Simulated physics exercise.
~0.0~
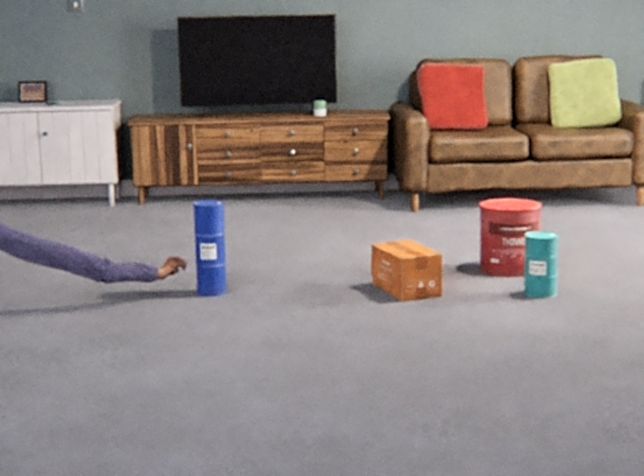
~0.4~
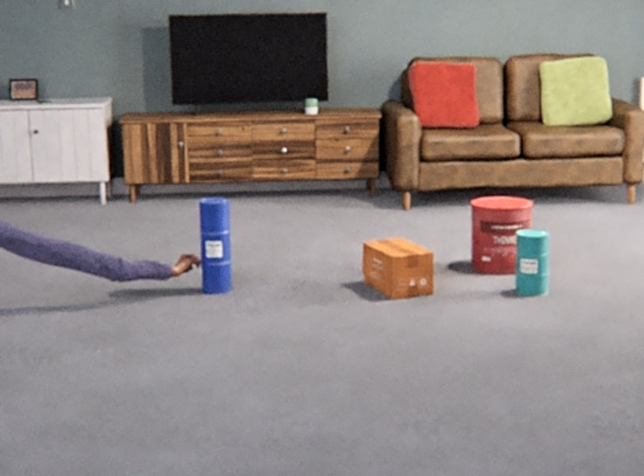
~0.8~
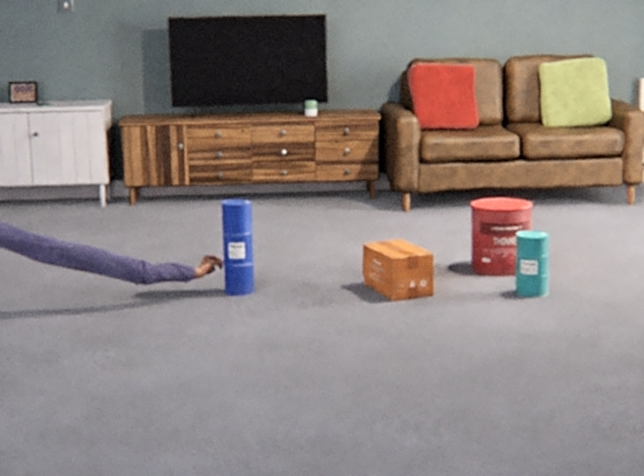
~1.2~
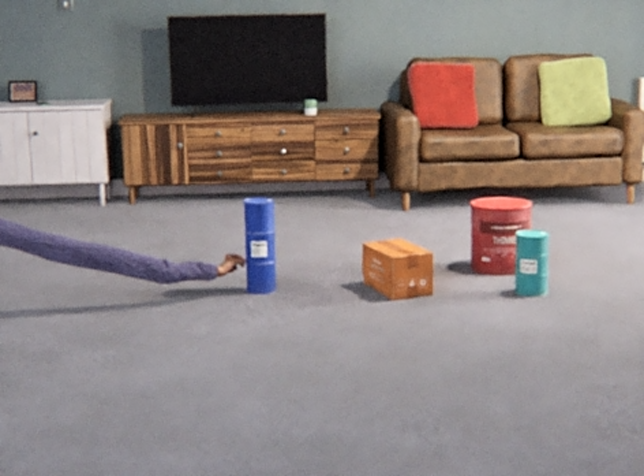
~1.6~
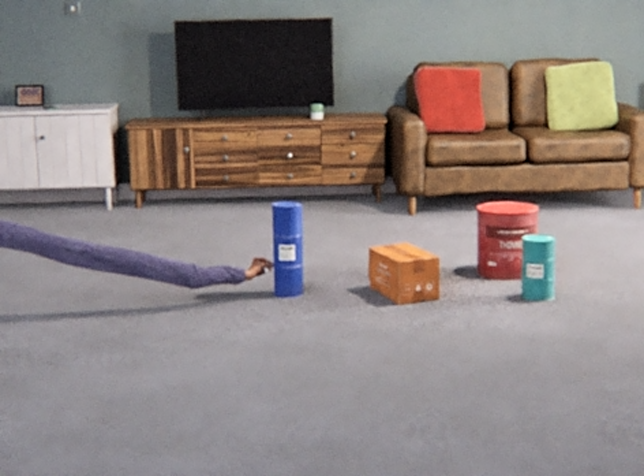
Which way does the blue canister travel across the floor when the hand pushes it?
The blue canister slides to the right, toward the orange box, as the viewer sees it.
